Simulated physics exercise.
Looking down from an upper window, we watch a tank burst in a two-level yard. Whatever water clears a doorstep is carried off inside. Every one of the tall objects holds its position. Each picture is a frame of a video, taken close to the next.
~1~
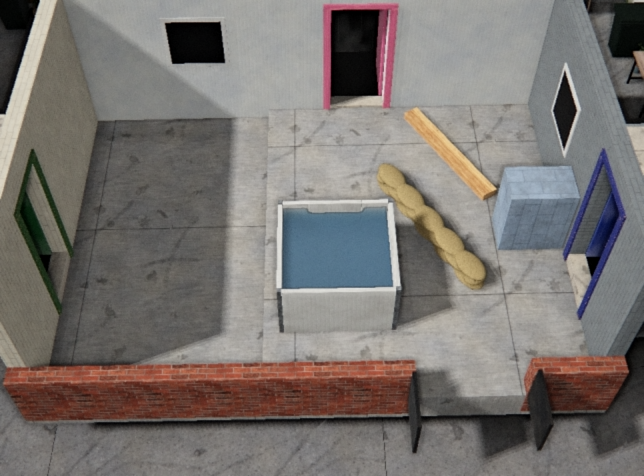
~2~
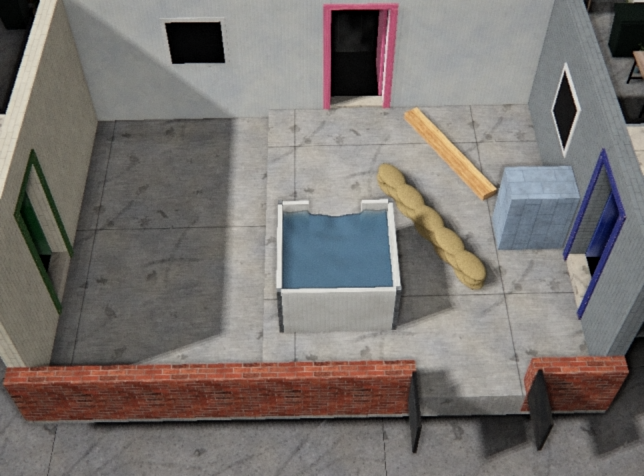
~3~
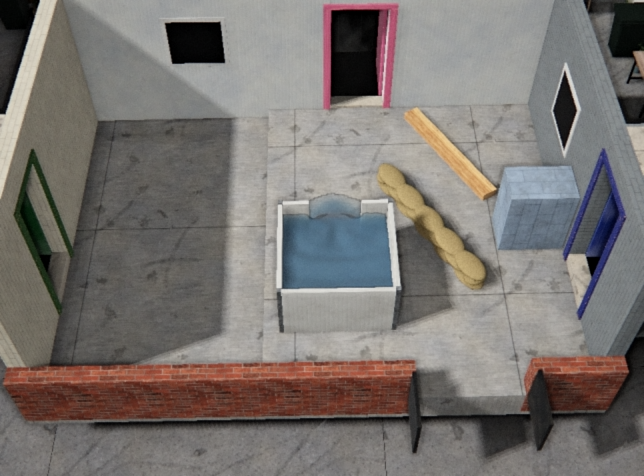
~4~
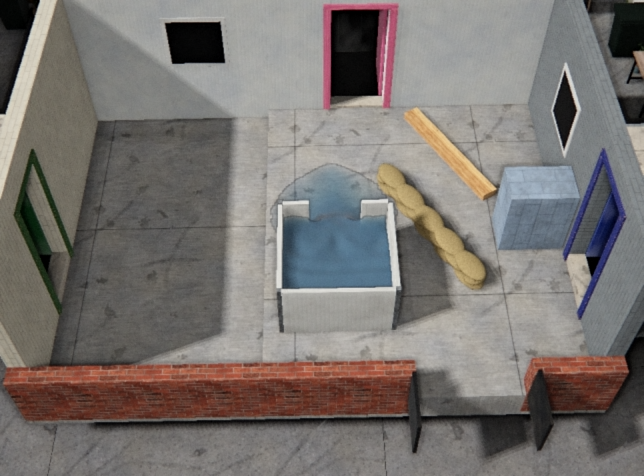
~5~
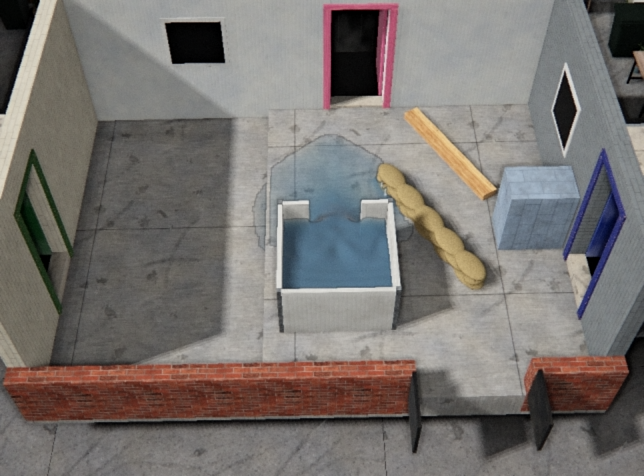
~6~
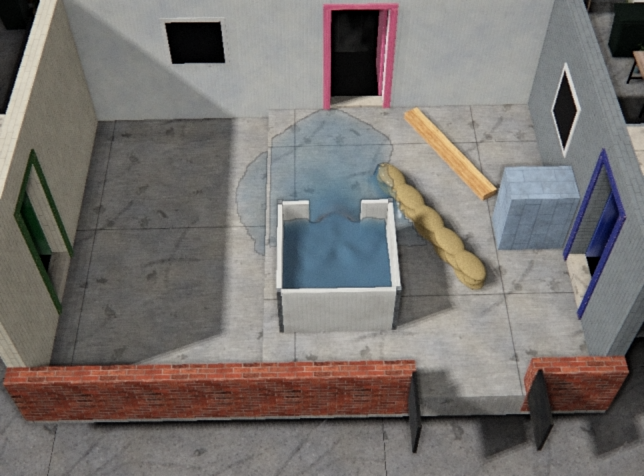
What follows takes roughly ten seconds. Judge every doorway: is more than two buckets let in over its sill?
The blue door will keep it to two buckets. The pink door will be overrun. The green door will keep it to two buckets.
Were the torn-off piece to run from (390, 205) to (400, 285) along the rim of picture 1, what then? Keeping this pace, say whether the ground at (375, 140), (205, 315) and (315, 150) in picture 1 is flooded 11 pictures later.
Taking each in turn, they come out kept dry, kept dry, watered.
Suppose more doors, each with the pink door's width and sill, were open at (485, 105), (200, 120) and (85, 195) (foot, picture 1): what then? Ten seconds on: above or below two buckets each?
Going door by door: The first remains below the limit, the second runs past the limit, the third runs past the limit.
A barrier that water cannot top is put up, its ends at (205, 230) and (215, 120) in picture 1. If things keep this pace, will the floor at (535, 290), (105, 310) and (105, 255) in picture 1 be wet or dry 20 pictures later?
Reading the points as listed, I get left untouched, then left untouched, then left untouched.
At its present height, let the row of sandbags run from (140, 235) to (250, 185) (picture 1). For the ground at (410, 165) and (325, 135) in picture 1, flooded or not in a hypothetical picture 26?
The first point ends up inundated and the second inundated.
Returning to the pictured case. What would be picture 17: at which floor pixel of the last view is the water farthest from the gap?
I'd go with roughly (99, 121).
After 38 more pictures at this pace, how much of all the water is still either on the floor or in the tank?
Around 80 parts in a hundred.
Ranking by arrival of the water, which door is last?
That would be the blue-painted one.
A moment on, water covers 25 % of the floor; the blue door not reached, the pink door over two buckets in, the green door not reached.
Next, water covers 35 % of the floor; the blue door not reached, the pink door far over two buckets in, the green door not reached.
Then, water covers 45 % of the floor; the blue door not reached, the pink door far over two buckets in, the green door wet at the sill, nothing in.
Later, water covers 65 % of the floor; the blue door not reached, the pink door far over two buckets in, the green door wet at the sill, nothing in.
In the end, water covers 75 % of the floor; the blue door wet at the sill, nothing in, the pink door far over two buckets in, the green door wet at the sill, nothing in.
